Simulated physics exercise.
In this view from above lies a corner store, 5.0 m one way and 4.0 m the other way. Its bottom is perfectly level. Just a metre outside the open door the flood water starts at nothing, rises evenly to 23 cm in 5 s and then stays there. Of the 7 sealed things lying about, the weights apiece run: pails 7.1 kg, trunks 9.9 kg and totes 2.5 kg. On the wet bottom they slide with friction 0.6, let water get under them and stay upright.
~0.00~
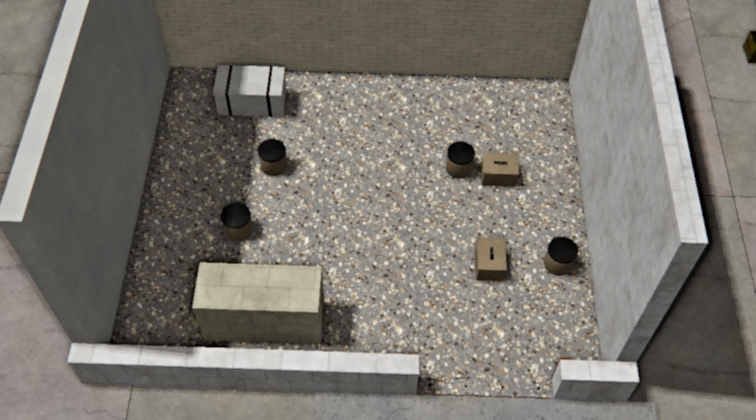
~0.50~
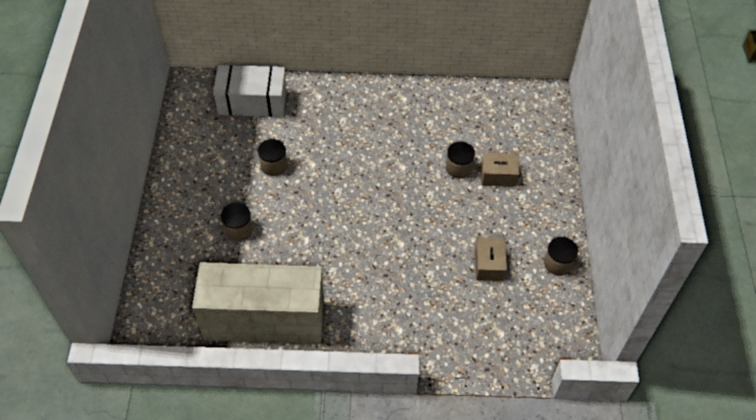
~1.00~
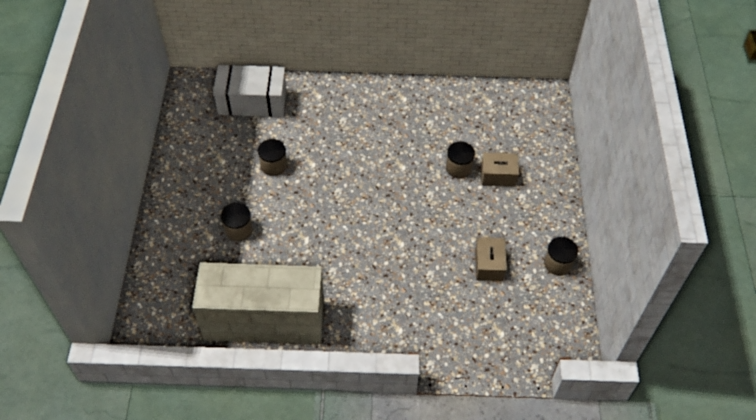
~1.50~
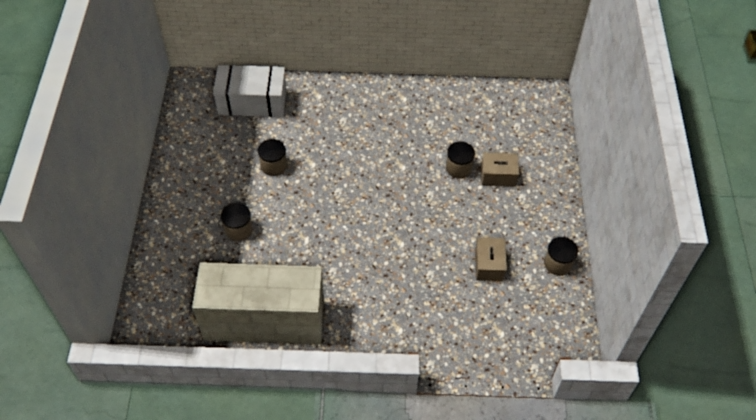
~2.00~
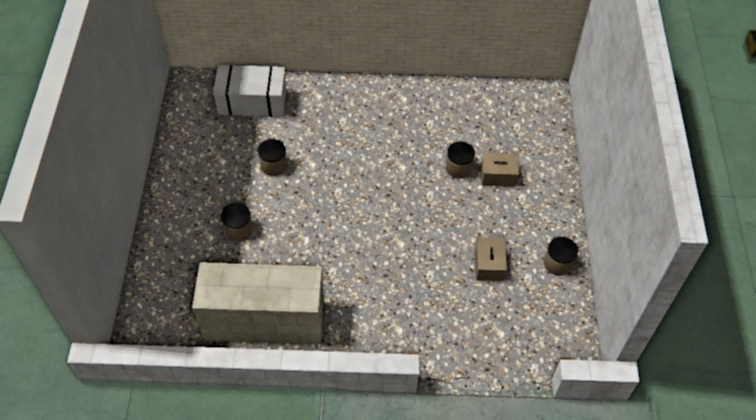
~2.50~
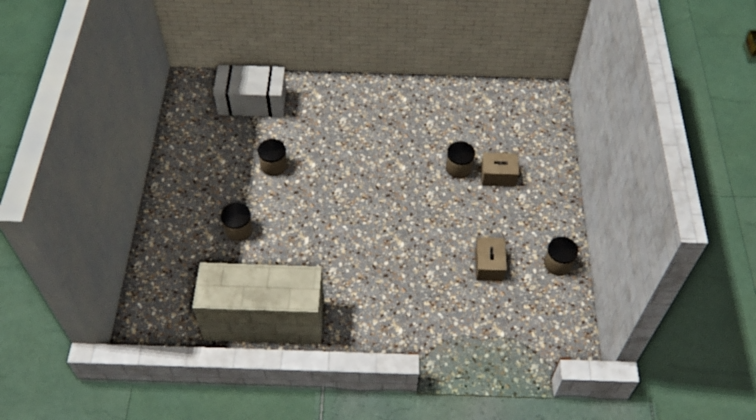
In a corner store, green water surrounds the walls, then enters the doorway; the containers stay still.
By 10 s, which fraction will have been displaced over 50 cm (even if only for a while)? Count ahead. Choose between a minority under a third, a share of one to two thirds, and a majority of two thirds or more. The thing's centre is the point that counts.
A majority of two thirds or more.
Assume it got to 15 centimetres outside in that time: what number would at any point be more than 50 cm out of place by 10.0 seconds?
I count 2 of them in that case.
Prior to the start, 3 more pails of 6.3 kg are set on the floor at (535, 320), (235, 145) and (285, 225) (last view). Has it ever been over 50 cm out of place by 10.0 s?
Sequence: Above the line / below the line / below the line.
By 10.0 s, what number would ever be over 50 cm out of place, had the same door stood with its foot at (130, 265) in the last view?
Then the count would be 3.
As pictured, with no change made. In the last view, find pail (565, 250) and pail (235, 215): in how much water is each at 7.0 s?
Around 7 cm and 1 cm.
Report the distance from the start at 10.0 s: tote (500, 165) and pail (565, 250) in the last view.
In turn: 150 cm, 200 cm.
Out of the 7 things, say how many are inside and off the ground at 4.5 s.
At that time, 0.
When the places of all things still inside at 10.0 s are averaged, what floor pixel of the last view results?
They're centred close to (364, 131).
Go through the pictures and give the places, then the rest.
In the first picture, a pail at (272, 150) rests on the ground; a pail at (236, 215), on the bottom; 0.0 m2 under water; 0 of 7 have shifted.
In the second picture, a pail at (272, 150) rests on the ground; a pail at (236, 215), on the bottom; 0.0 m2 under water; 0 of 7 have shifted.
In the third picture, a pail at (272, 150) rests on the ground; a pail at (236, 215) rests on the ground; 0.0 m2 under water; 0 of 7 have shifted.
In the fourth picture, a pail at (272, 150) rests on the ground; a pail at (236, 215) rests on the ground; water covers 0.0 m2; 0 of 7 have shifted.
In the fifth picture, a pail at (272, 150), on the bottom; a pail at (236, 215), on the bottom; water covers 0.0 m2; 0 of 7 have shifted.
In the sixth picture, a pail at (272, 150) rests on the ground; a pail at (236, 215) rests on the ground; 0.4 m2 under water; 0 of 7 have shifted.
After 3.5 s 0 of 7 are over 50 cm from their spots; 0 afloat.
After 4.5 s 1 of 7 are over 50 cm from their spots; 0 afloat.
After 7.0 s 3 of 7 are over 50 cm from their spots; 2 afloat.
After 10.0 s 5 of 7 are over 50 cm from their spots, and 5 have been at some point; 5 afloat.
